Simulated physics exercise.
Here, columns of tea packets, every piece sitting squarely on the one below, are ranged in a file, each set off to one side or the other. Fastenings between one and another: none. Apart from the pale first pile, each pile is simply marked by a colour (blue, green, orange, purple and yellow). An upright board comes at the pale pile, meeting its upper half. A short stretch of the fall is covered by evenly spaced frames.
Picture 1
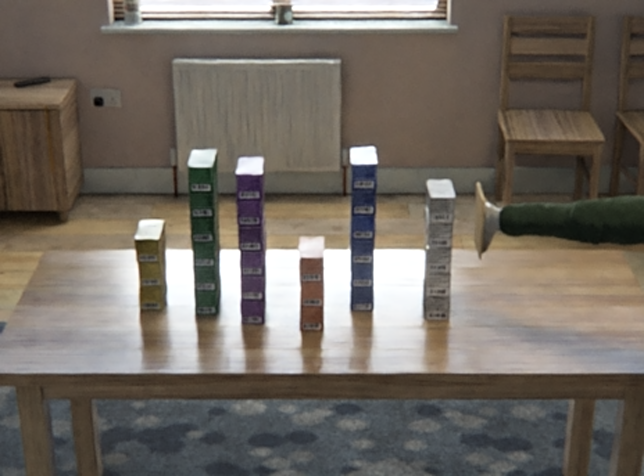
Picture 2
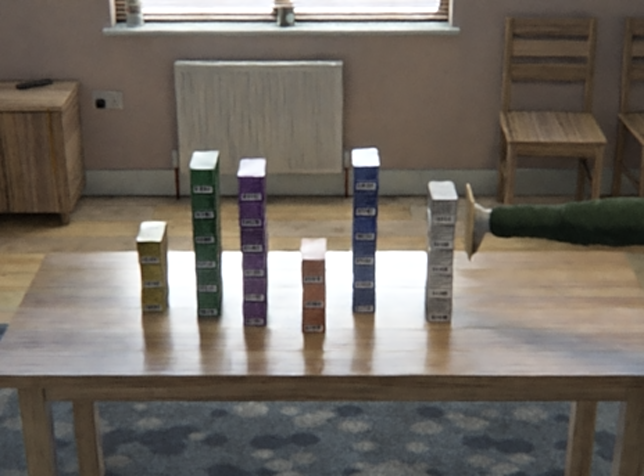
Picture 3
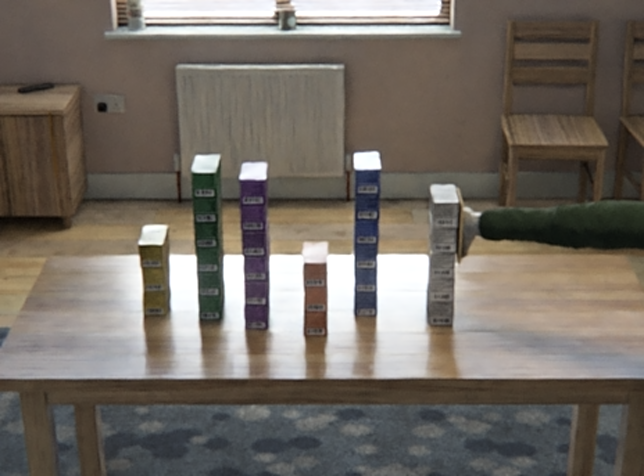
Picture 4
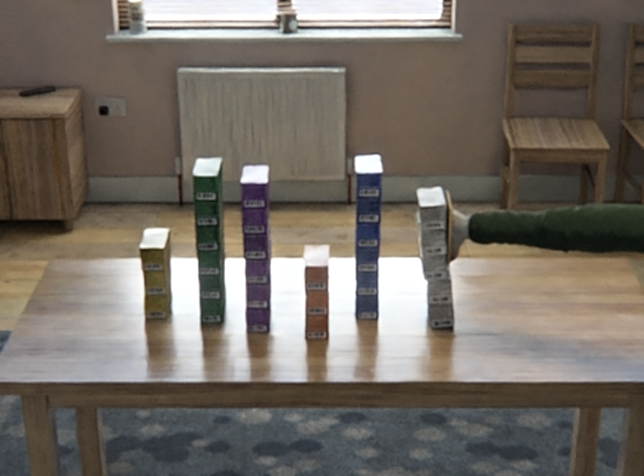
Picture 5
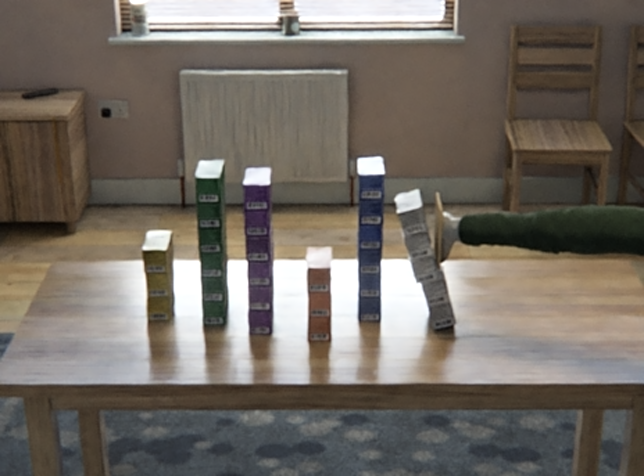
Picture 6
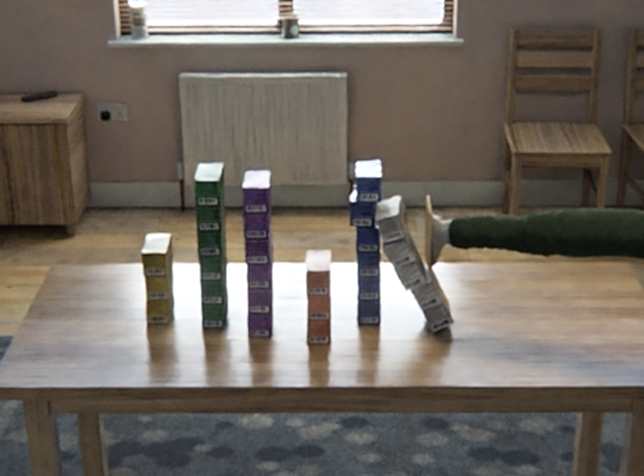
On a wooden table, a green-sleeved arm pushing a board leftward into a pale stack, tilting it against the blue stack beside it.
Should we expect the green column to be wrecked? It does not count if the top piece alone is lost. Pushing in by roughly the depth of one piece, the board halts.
Yes, it is wrecked.
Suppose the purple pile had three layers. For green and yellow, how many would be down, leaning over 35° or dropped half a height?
That comes to green 6, then yellow 2.
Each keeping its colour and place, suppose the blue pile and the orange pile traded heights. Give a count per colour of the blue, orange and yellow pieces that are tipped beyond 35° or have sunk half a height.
By colour, blue 3, orange 6, yellow 2.
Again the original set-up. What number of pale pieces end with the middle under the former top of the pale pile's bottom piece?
The pale count is 2.
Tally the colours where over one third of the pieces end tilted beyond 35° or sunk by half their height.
The tally is 5.
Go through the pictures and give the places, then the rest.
In the first picture (we follow the side turned to the camera), board (483, 222) not yet touching; top green packet (201, 179); top blue packet (364, 176); no other piece has moved.
Board (472, 224) not yet touching; top green packet (203, 181), in the second picture.
Board (461, 227) not yet touching; top green packet (204, 185), in the third picture.
Board (450, 231) pushing, top of the pale pile leaning barely; top green packet (205, 188); no other piece has moved, in the fourth picture.
Board (441, 233) pushing, top of the pale pile leaning clearly; top green packet (208, 190); no other piece has moved, in the fifth picture.
Board (430, 235) pushing, top of the pale pile leaning clearly; top green packet (207, 193); top blue packet (369, 190); one has shifted, in the sixth picture.
Soon, 5 of the pale pile down; none of the 6 green packets down (6 of 24 in all colours); top green packet displaced a little; top blue packet tipped well over, some two heights lower.
A while on, 5 of the pale pile down; 6 of the 6 green packets down (24 of 24 in all colours); top green packet tipped steeply, some three heights lower; top blue packet upside down.
Finally, 5 of the pale pile down; 6 of the 6 green packets down (24 of 24 in all colours); top green packet upside down; top blue packet upside down. Seen by the last camera, middles, top blue packet near (180, 257).
